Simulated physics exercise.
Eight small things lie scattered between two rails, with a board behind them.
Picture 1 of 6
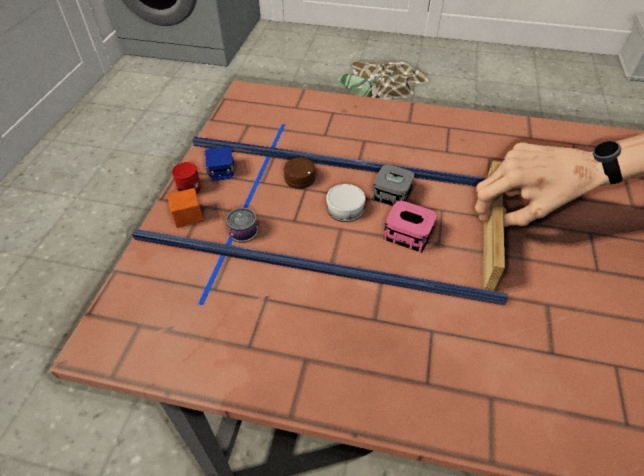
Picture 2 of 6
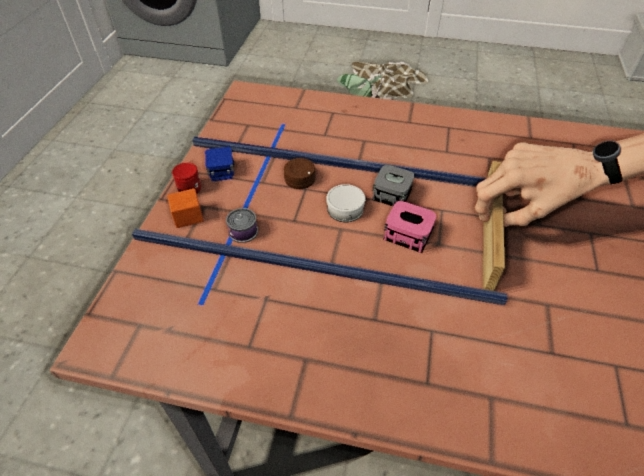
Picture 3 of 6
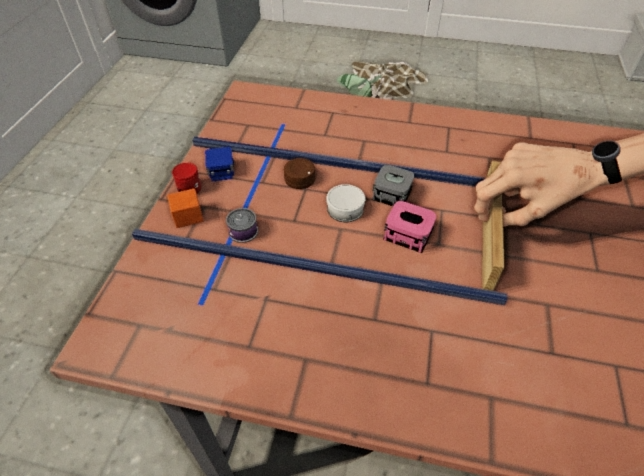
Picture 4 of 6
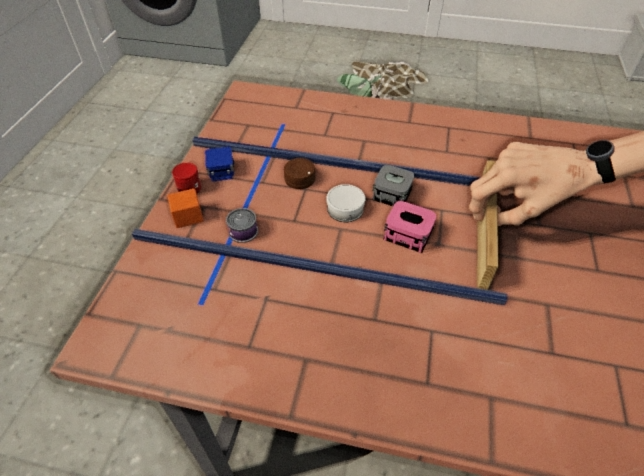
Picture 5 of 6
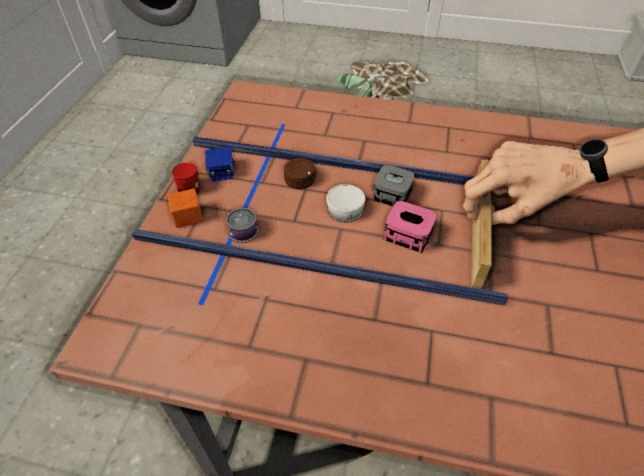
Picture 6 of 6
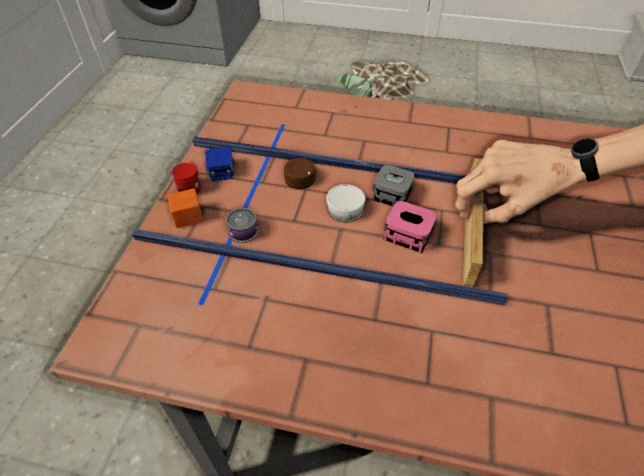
A hand wearing a dark watch holds a wooden board upright at the right end of two blue rails, barely moving at first. It then slides the board slightly left toward the pink and grey cases, while the small objects between the rails all stay still.
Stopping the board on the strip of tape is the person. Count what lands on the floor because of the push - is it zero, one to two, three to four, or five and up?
Count off: Nothing.
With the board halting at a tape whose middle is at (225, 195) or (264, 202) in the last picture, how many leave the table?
You'd find 2 and then 0 on the floor.
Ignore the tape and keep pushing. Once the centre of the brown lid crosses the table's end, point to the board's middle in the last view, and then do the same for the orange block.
Approx. (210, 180) for the first, approx. (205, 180) for the second.
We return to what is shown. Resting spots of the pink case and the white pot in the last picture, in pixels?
Result: One about (223, 200), other about (206, 177).
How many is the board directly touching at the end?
Tally at the end: 3.
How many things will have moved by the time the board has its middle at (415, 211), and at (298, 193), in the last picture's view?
Counts: 1 / 5.
Early on, none off yet; red tub at rest near (187, 180); orange block at rest near (186, 208); blue case at rest near (220, 164).
Finally, the number that fall off is zero.
